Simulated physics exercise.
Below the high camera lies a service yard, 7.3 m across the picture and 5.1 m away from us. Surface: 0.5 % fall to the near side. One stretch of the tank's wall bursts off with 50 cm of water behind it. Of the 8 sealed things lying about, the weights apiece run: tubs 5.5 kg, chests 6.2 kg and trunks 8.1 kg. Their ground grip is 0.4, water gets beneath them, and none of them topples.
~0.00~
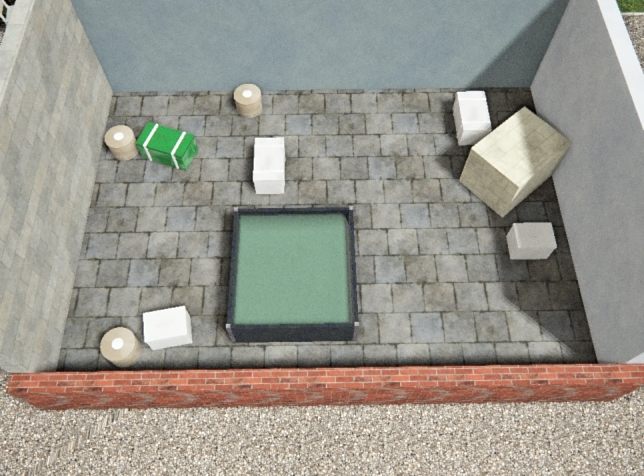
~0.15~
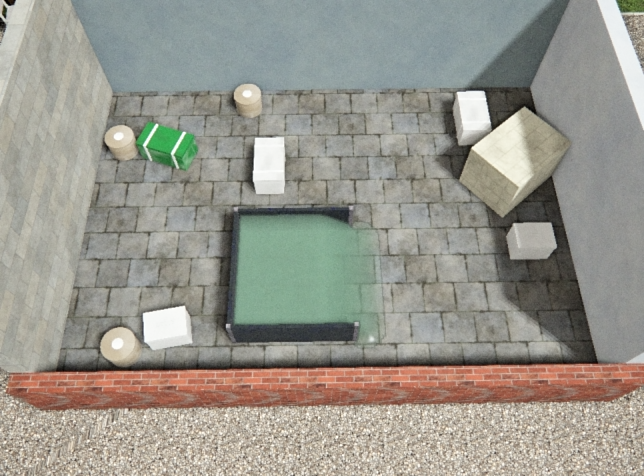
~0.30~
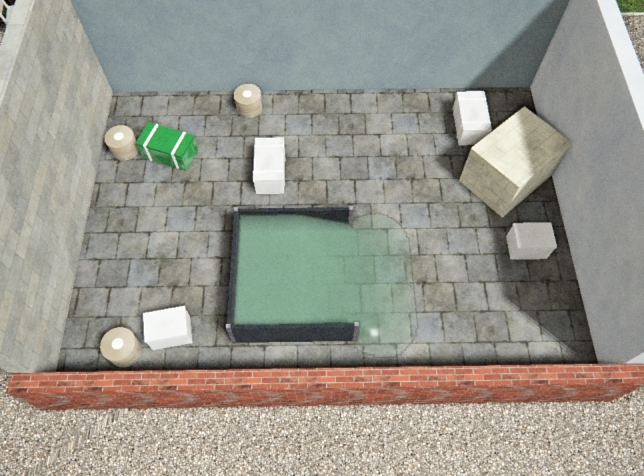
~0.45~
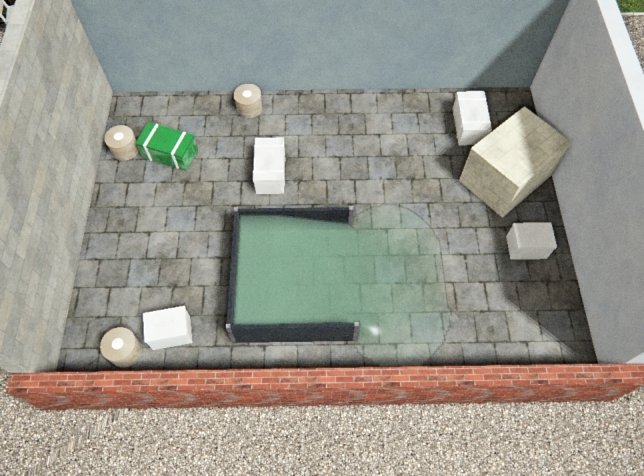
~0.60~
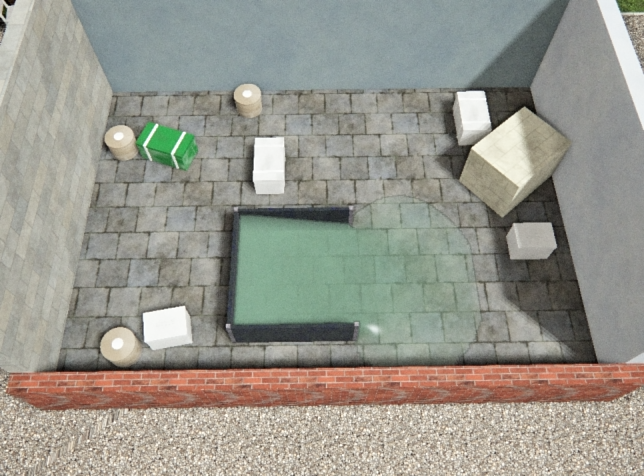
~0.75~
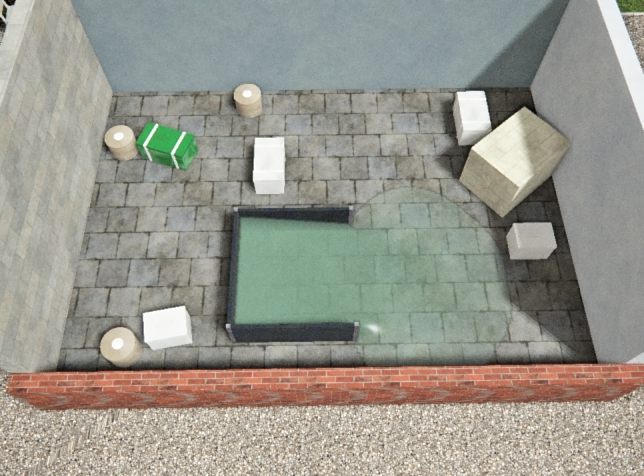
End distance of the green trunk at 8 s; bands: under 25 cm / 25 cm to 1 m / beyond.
First band.
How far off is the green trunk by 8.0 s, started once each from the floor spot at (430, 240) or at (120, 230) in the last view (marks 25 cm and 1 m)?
Order of tries: It is flushed away; it keeps its spot.
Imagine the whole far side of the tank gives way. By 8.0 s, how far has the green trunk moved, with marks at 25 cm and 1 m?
Outcome for the green trunk: It is borne far off.
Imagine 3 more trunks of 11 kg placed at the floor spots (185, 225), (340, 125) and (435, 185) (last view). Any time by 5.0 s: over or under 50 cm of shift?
Answers, first to last: Not exceeding, not exceeding, exceeding.
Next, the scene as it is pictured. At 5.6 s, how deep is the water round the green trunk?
I'd say around 0 cm.
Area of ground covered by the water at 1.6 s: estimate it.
At that time the wet patch spans about 13 m2.
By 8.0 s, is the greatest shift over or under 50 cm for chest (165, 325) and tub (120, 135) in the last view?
In sequence - stayed below the line; stayed below the line.
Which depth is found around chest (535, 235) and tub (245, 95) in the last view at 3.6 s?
I'd put it at 21 cm and 0 cm respectively.
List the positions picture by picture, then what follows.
The first frame shows the green trunk at (165, 139), on the bottom; water covers 2.6 m2; 0 of 8 have shifted.
The second frame shows the green trunk at (165, 139) rests on the ground; 3.5 m2 under water; 0 of 8 have shifted.
The third frame shows the green trunk at (165, 139), on the bottom; 4.5 m2 under water; 0 of 8 have shifted.
The fourth frame shows the green trunk at (165, 139), on the bottom; water covers 5.6 m2; 0 of 8 have shifted.
The fifth frame shows the green trunk at (165, 139) rests on the ground; water covers 7.0 m2; 0 of 8 have shifted.
The sixth frame shows the green trunk at (165, 139) rests on the ground; 8.3 m2 under water; 0 of 8 have shifted.
After 1.6 s the green trunk is near (165, 139), 0.0 m from its start, aground; 1 afloat.
After 3.6 s the green trunk is near (165, 139), 0.0 m from its start, aground; 1 afloat.
After 5.6 s the green trunk is near (165, 139), 0.0 m from its start, aground; 2 afloat.
After 8.0 s the green trunk is near (165, 139), 0.0 m from its start, aground; 2 afloat.
